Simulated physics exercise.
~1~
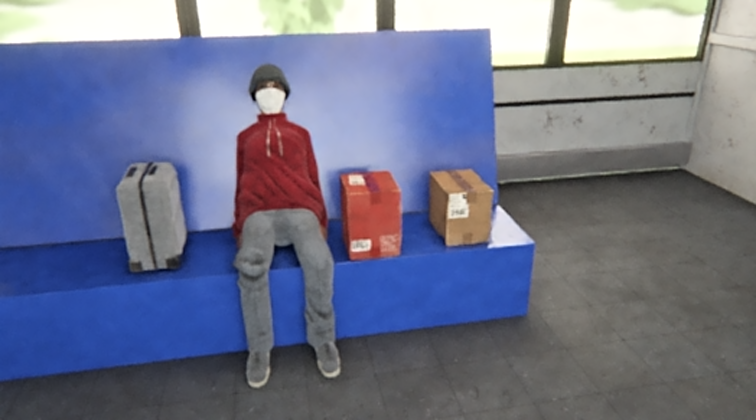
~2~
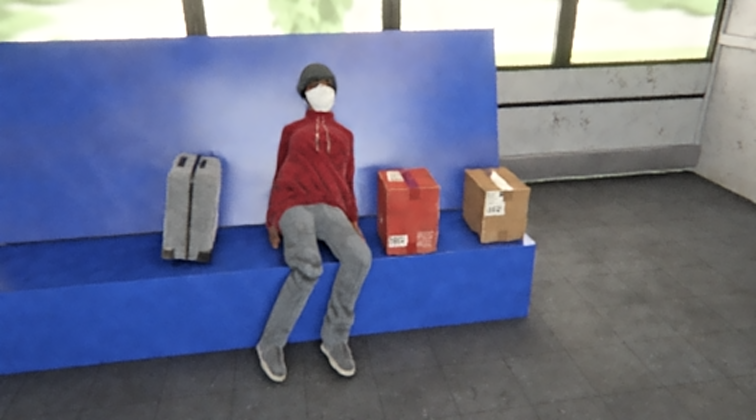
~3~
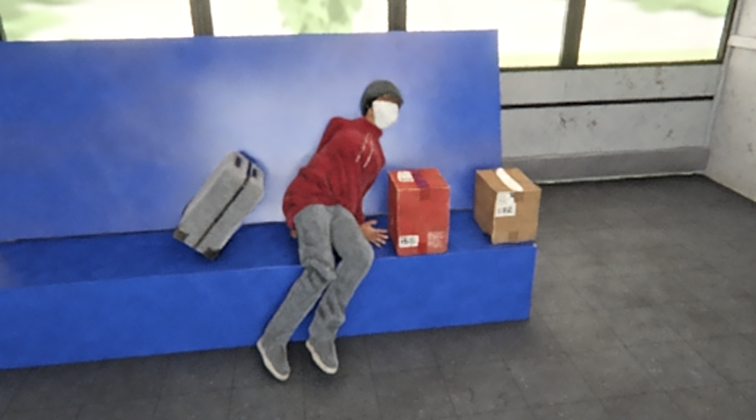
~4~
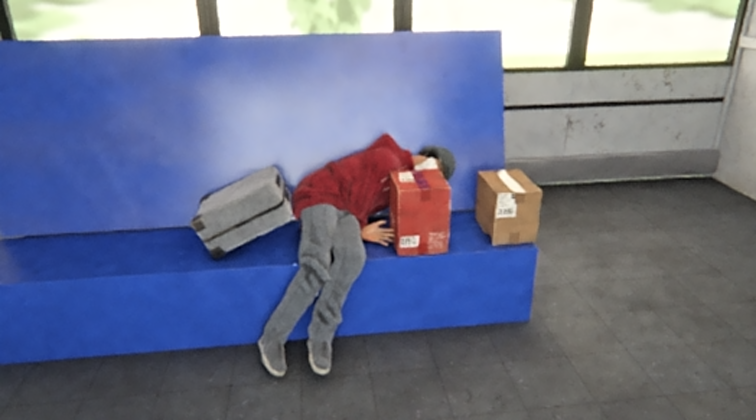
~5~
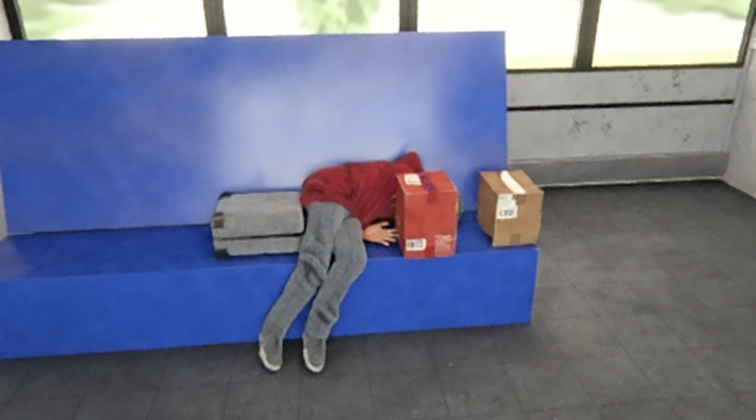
A limp figure in a red top, grey trousers, dark cap and white face covering sits on a long blue bench beneath windows, seen from the front and slightly above as the view drifts a little. A grey case stands to the left, with a red box and then a brown box to the right. The figure leans right while the case tips the same way. The torso then folds down sideways behind the red box, one hand beside it, as the case topples flat. Finally the head is hidden, the hips remain seated, and both boxes stand upright on the bench.
